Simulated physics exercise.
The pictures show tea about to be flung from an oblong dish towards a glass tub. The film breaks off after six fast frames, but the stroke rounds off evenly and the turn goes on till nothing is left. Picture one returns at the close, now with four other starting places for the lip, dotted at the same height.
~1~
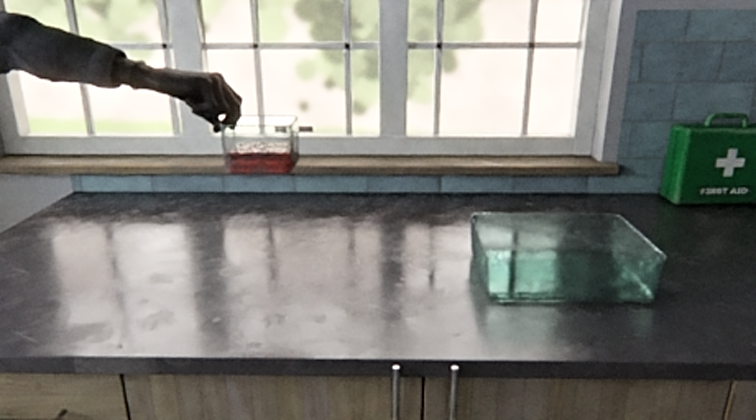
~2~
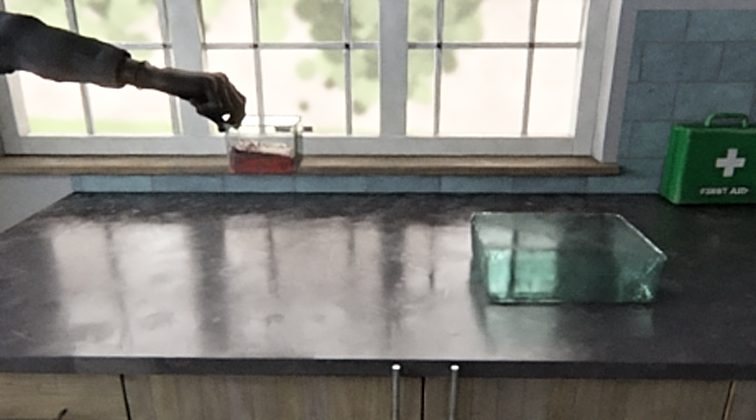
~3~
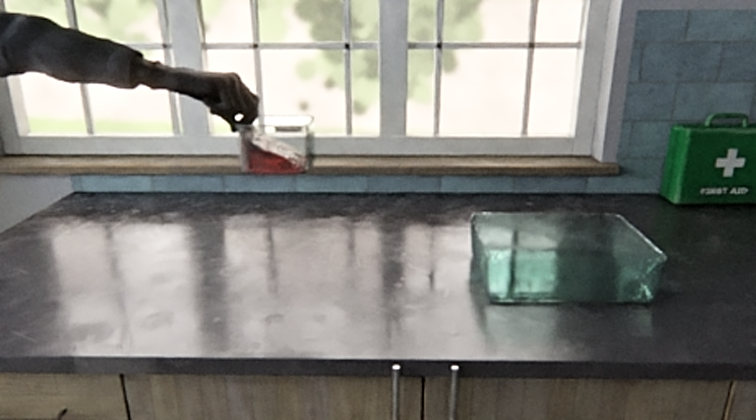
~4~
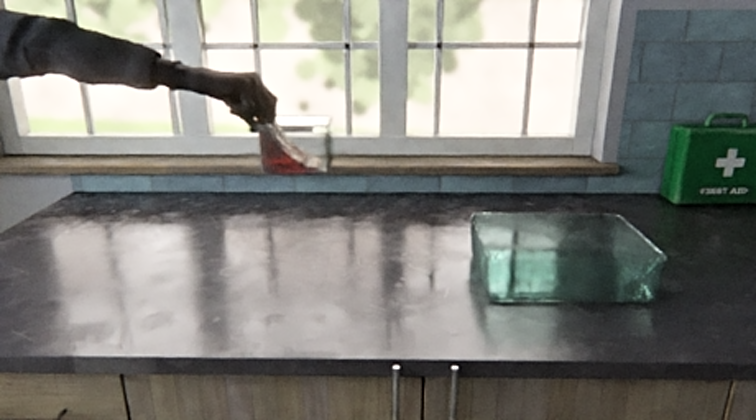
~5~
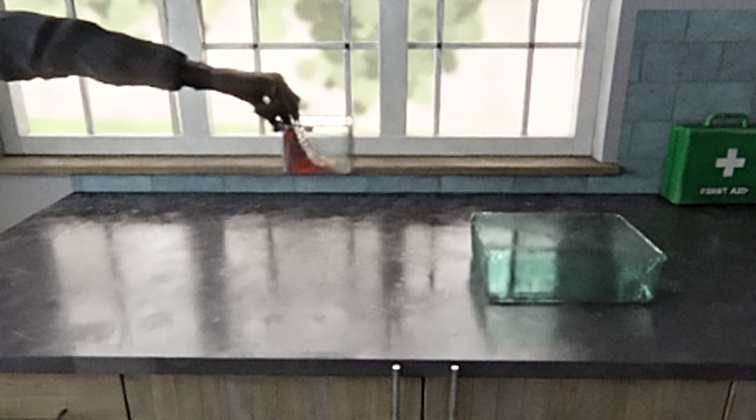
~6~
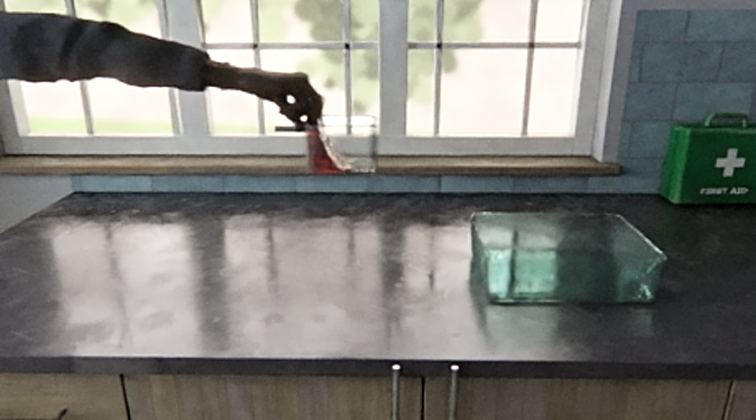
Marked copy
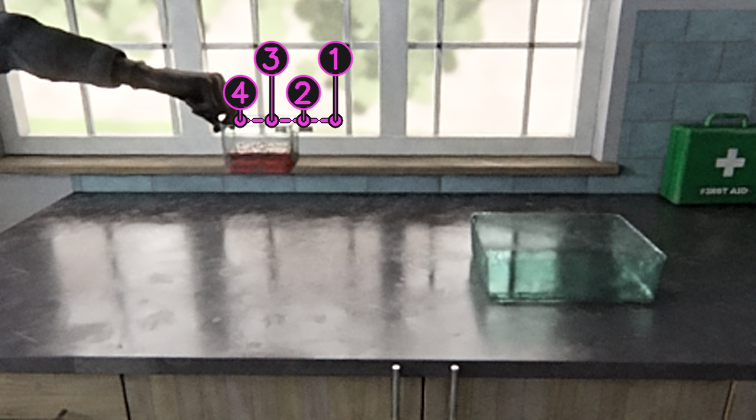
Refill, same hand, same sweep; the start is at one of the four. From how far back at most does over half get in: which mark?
1 will do.
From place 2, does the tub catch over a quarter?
No, less.
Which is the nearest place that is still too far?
The answer is 2.
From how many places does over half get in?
One of the four.
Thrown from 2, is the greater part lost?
Yes.
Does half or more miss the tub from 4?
Yes, that goes wrong.
On the marked copy, 1 at (335, 120); 2 at (303, 120); 3 at (271, 120); 4 at (240, 120).
If 1 is chosen, about 70 % lands in the tub, 19 % falls short and 11 % goes beside or beyond.
If 2 is chosen, about 15 % lands in the tub, 78 % falls short and 7 % goes beside or beyond.
If 3 is chosen, about 13 % lands in the tub, 81 % falls short and 6 % goes beside or beyond.
If 4 is chosen, about 11 % lands in the tub, 85 % falls short and 4 % goes beside or beyond.
